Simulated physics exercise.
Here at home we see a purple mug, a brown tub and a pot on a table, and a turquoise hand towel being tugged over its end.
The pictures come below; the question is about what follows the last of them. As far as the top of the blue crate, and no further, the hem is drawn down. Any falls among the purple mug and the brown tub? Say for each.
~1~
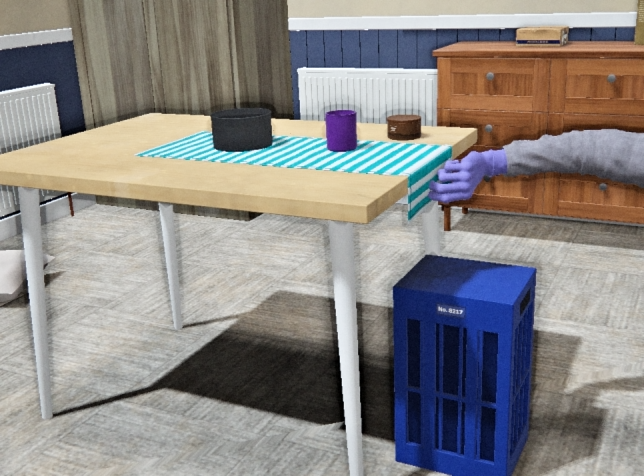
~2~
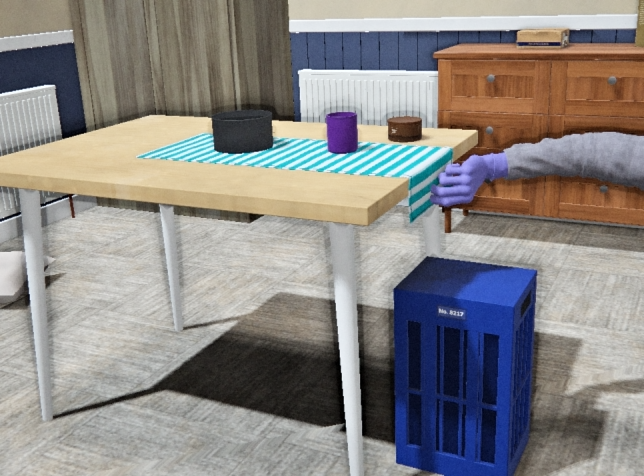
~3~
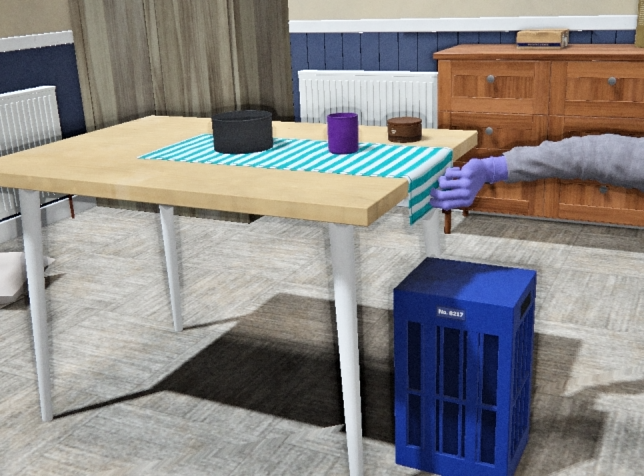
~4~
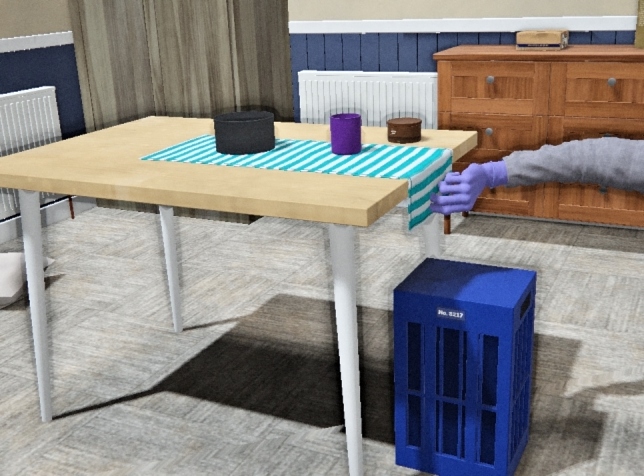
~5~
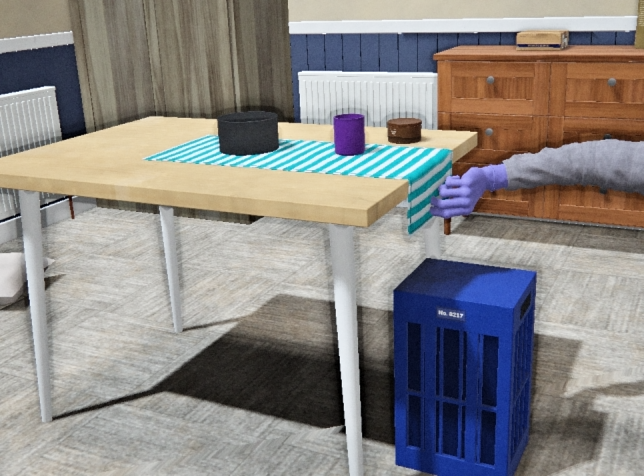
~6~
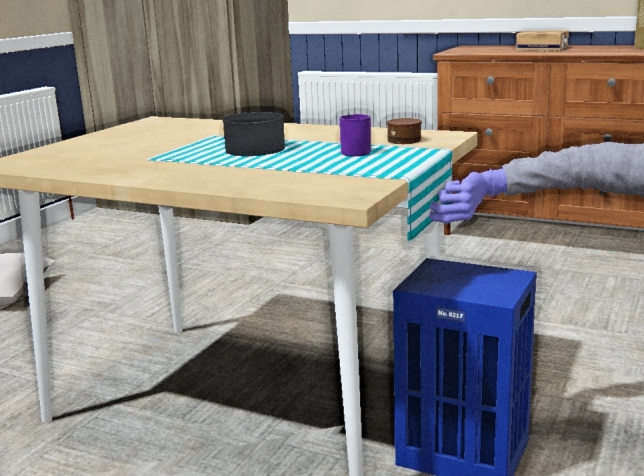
Purple mug: No fall; brown tub: No fall.
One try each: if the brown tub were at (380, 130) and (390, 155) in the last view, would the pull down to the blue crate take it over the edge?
It does not fall the first time and does not stay up the second time.
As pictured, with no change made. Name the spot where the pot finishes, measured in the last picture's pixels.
Look around pixel (298, 136) in the last picture.
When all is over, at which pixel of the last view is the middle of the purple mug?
It ends up at (405, 138).
Then, 0.34 s on from there, hem going down; mug carried along near (380, 137); tub in place.
Then, 0.64 s on from there, hem on the crate; mug carried along near (402, 138); tub in place.
In the end, hem on the crate; mug carried along near (405, 138); tub in place. The purple mug stays on the table and the brown tub remains up there.
